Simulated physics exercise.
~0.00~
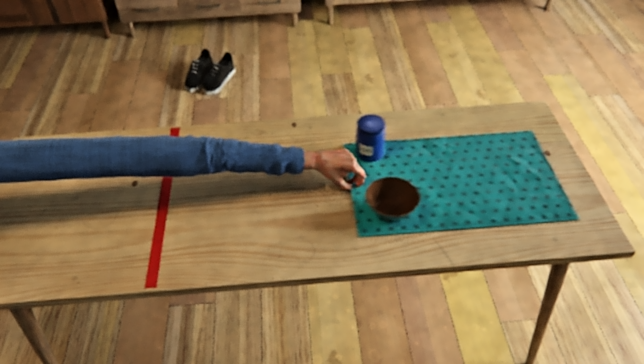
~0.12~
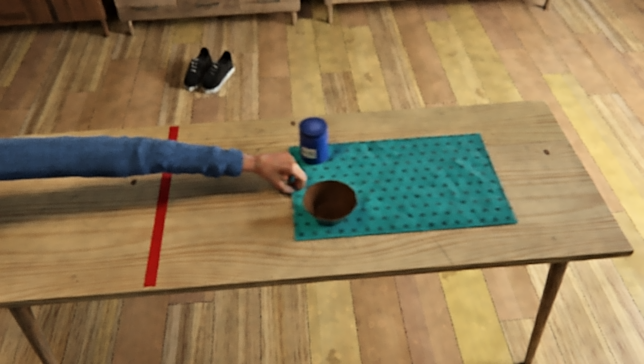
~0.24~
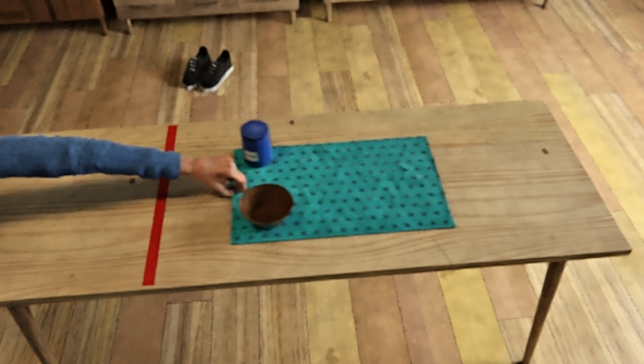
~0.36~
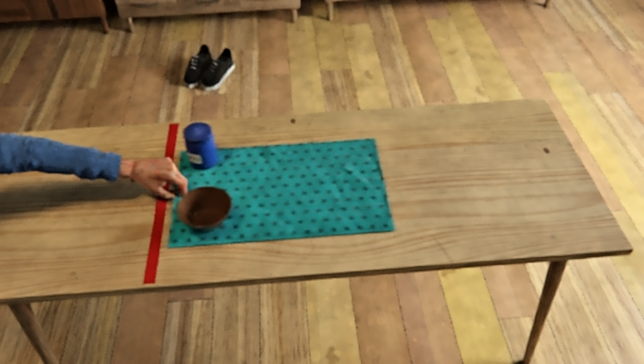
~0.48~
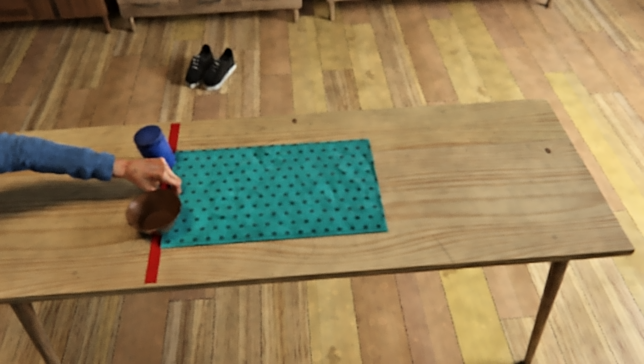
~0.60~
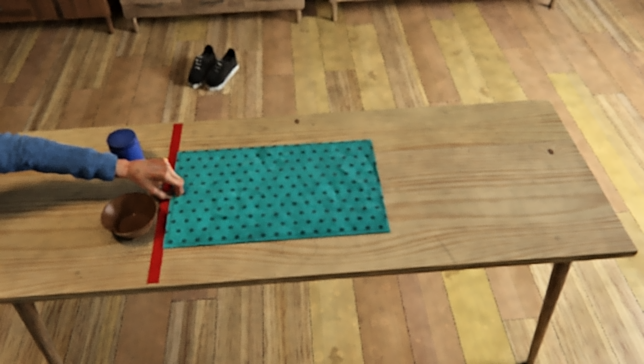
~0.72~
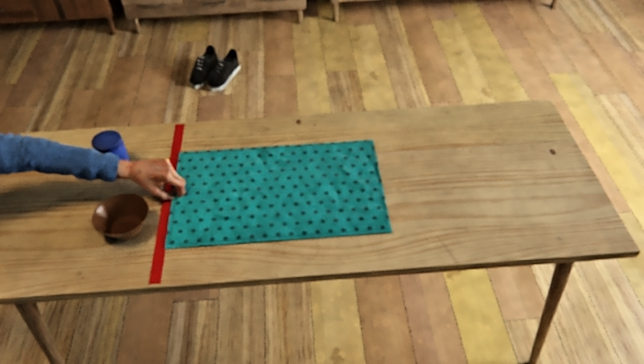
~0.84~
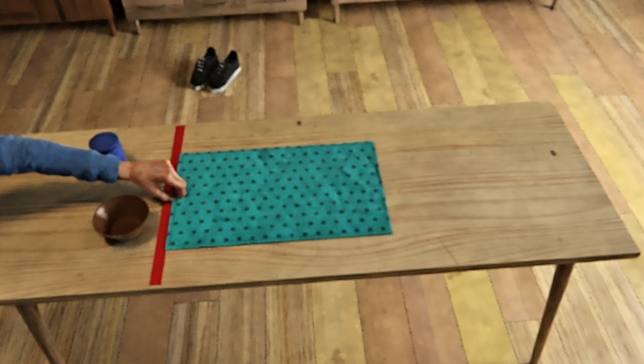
A turquoise runner pulled left stops at red tape, and the bowl and jar slide off.
